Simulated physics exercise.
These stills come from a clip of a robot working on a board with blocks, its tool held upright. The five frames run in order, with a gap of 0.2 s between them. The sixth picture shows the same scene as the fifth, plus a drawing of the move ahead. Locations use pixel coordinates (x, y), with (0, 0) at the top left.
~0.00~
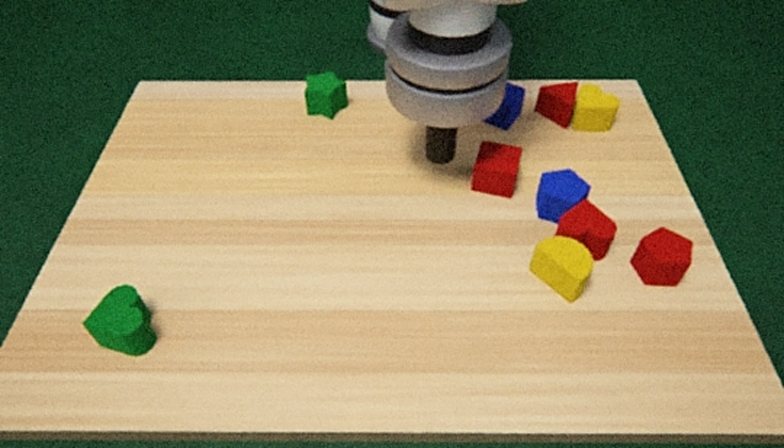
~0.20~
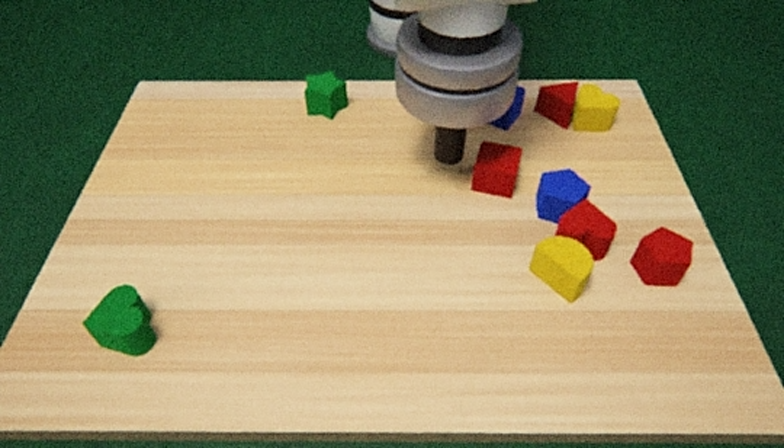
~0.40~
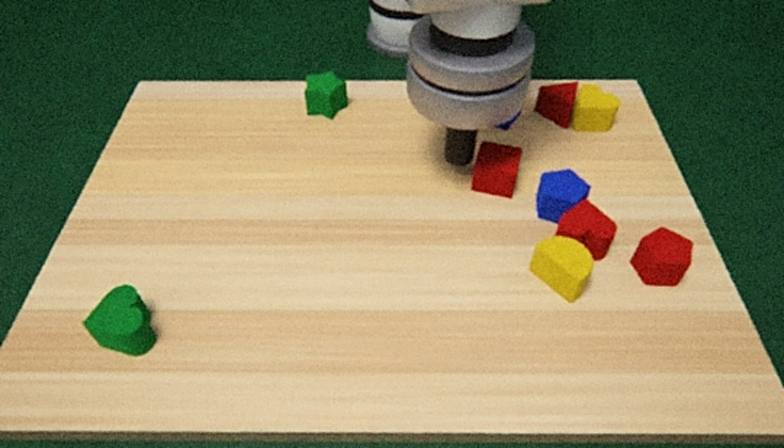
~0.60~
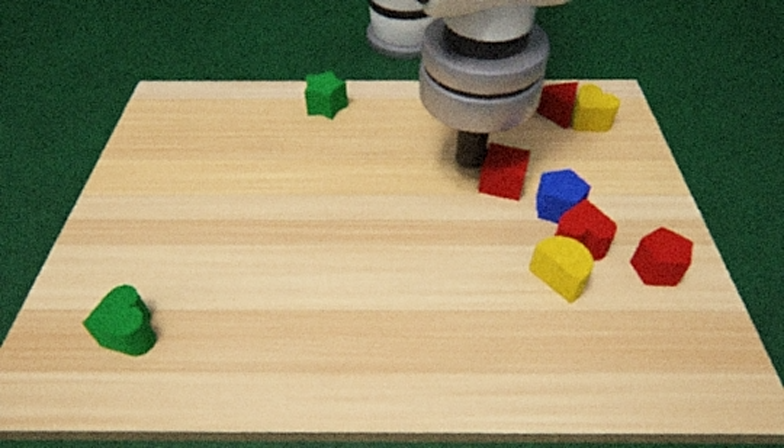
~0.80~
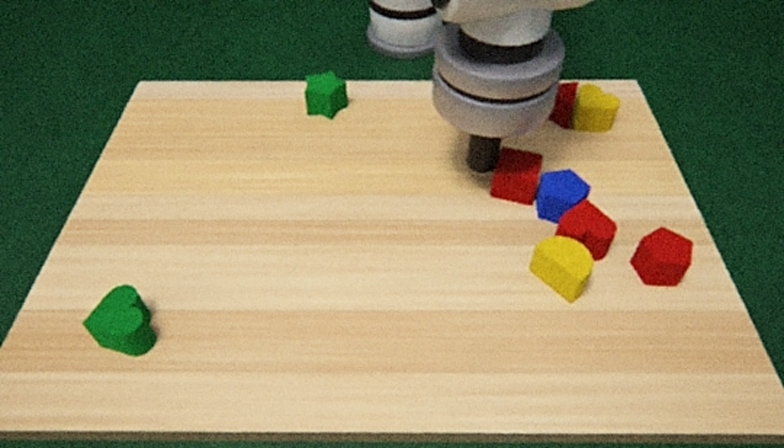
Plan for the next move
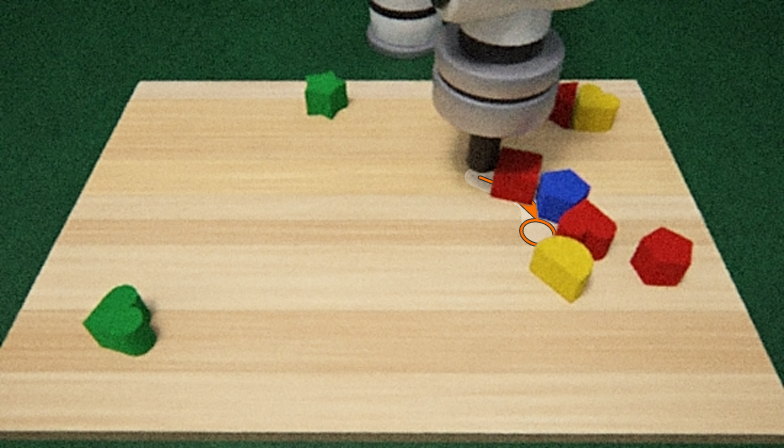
A grey robot arm with a dark cylindrical tip moves slowly rightward over a pale wooden board on a green surface, seen from a fixed, raised viewpoint. Red, blue and yellow blocks lie scattered on the right, with a green star-shaped block at upper left and a green heart at lower left. The tip reaches a red four-sided block and pushes it slightly right, towards a blue pentagonal one, while the other blocks stay still.
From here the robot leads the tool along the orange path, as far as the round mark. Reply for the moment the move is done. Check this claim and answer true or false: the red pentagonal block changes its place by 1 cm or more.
My answer: False.
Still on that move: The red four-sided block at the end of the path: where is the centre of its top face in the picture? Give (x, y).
It ends at (583, 187).
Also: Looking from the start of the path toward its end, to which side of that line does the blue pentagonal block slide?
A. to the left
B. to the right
Answer: A.
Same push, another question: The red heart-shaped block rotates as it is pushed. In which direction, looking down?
That block twists clockwise.
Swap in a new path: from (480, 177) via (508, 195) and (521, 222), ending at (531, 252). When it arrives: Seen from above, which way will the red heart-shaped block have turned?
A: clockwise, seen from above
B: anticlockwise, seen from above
That would be A.
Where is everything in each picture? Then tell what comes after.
The first frame shows tool's lower end (440, 156); red four-sided block (499, 156); blue pentagonal block (565, 184); yellow D-shaped block (568, 254); red heart-shaped block (588, 220); red pentagonal block (670, 245).
The second frame shows tool (449, 156); blocks still.
The third frame shows tool (459, 158); blocks still.
The fourth frame shows tool (470, 160); red four-sided block (507, 158).
The fifth frame shows tool (482, 164); red four-sided block (519, 163); blue pentagonal block (565, 184); yellow D-shaped block (568, 254); red heart-shaped block (588, 220); red pentagonal block (670, 245).
Drawn move, from (480, 177) by way of (510, 189) and (535, 207) to (538, 232).
On the path given first. One third of the way, tool (513, 177); red four-sided block (553, 173); blue pentagonal block (599, 193); red heart-shaped block (601, 228), turned 40° clockwise.
Two thirds of the way, tool (539, 194); red four-sided block (582, 186), turned 15° anticlockwise; blue pentagonal block (631, 201); red heart-shaped block (602, 229), turned 45° clockwise.
At the end, tool (541, 220); red four-sided block (583, 187), turned 15° anticlockwise; blue pentagonal block (633, 202); yellow D-shaped block still; red heart-shaped block (602, 229), turned 45° clockwise; red pentagonal block still.
